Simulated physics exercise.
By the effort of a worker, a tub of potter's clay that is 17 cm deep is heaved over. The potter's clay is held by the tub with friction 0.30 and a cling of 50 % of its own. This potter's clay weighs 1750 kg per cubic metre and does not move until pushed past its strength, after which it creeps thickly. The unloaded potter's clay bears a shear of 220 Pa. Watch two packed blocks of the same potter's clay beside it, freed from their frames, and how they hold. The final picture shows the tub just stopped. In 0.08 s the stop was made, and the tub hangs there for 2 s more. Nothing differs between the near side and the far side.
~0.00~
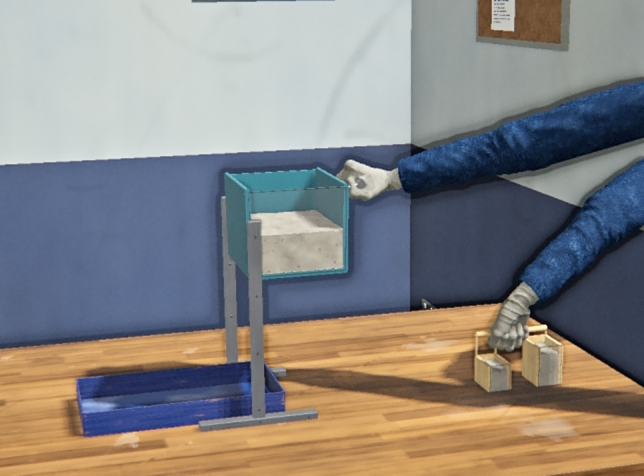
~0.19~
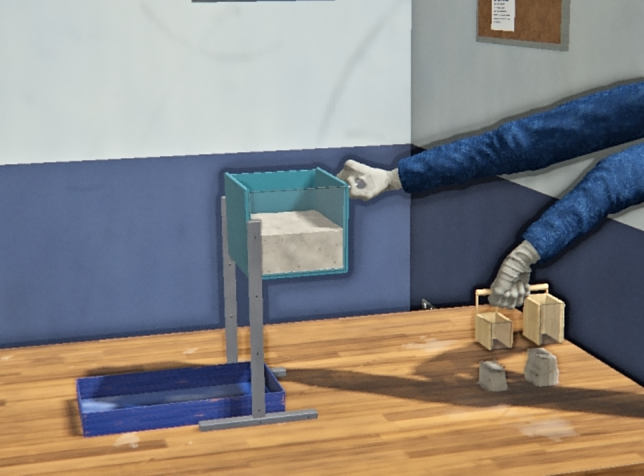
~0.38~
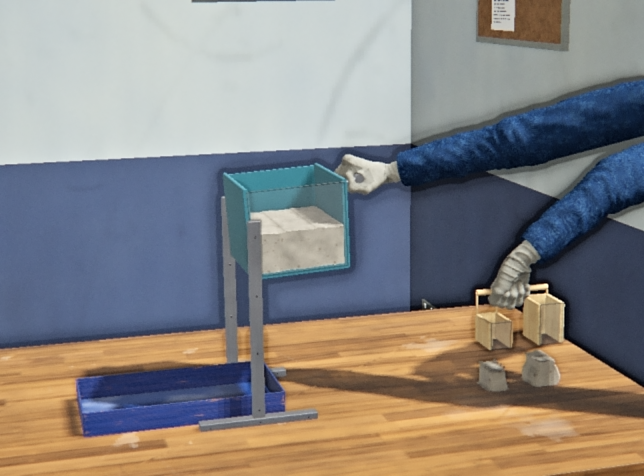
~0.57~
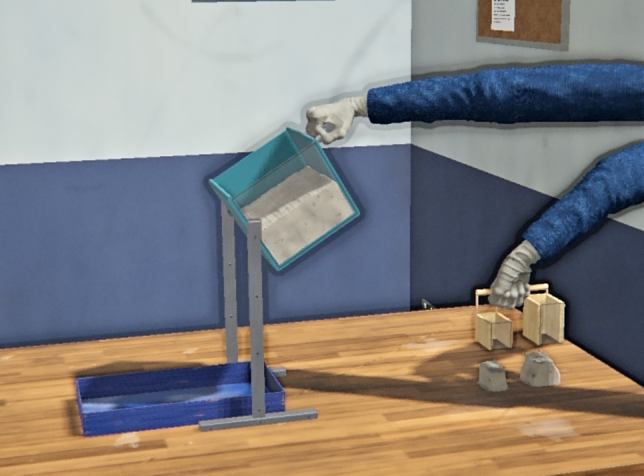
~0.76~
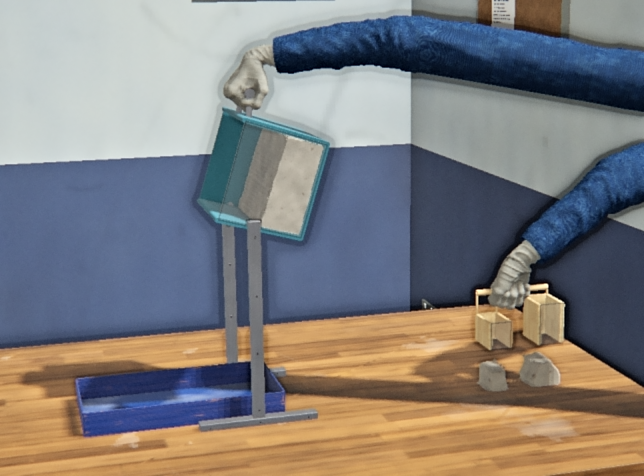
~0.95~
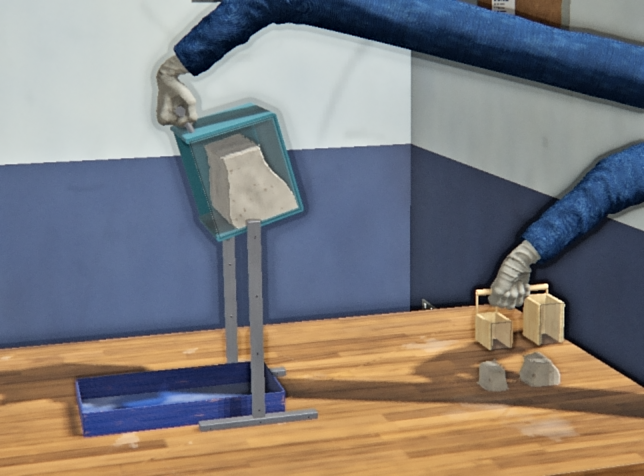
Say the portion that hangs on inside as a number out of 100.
Expect roughly 35 %.
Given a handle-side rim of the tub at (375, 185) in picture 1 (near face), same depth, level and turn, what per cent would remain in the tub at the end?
About 25 % stays in the tub.
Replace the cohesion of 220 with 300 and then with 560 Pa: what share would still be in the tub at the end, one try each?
It'd be some 40 percent the first time and some 45 percent the second.
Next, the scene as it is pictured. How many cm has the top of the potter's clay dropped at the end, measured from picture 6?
10 cm or so.
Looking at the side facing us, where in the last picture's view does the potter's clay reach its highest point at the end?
It ends up highest close to (270, 199).
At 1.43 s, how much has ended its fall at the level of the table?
I'd say about 55 per cent of it.
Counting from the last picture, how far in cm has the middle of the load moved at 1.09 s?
Around 8 cm.
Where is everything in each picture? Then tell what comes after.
The first frame shows handle-side rim at (344, 186), tilt 0 degrees; crest of the potter's clay at (254, 235); block heights 4.8 cm, 7.5 cm (left to right).
The second frame shows handle-side rim at (344, 186), tilt 0 degrees; crest of the potter's clay at (254, 235); block heights 4.8 cm, 6.6 cm (left to right).
The third frame shows handle-side rim at (342, 181), tilt 3 degrees; crest of the potter's clay at (339, 225); block heights 4.8 cm, 6.1 cm (left to right).
The fourth frame shows handle-side rim at (313, 143), tilt 31 degrees; crest of the potter's clay at (332, 183); block heights 4.8 cm, 5.8 cm (left to right).
The fifth frame shows handle-side rim at (244, 123), tilt 73 degrees; crest of the potter's clay at (292, 138); block heights 4.8 cm, 5.7 cm (left to right).
The sixth frame shows handle-side rim at (189, 144), tilt 105 degrees; crest of the potter's clay at (256, 148); block heights 4.8 cm, 5.7 cm (left to right).
After 1.09 s, the tub is at 105 degrees and holds 63 %.
After 1.26 s, the tub is at 105 degrees and holds 38 %.
After 1.43 s, the tub is at 105 degrees and holds 35 %.
After 1.60 s, the tub is at 105 degrees and holds 35 %.
After 2.95 s, the tub is at 105 degrees and holds 35 %.
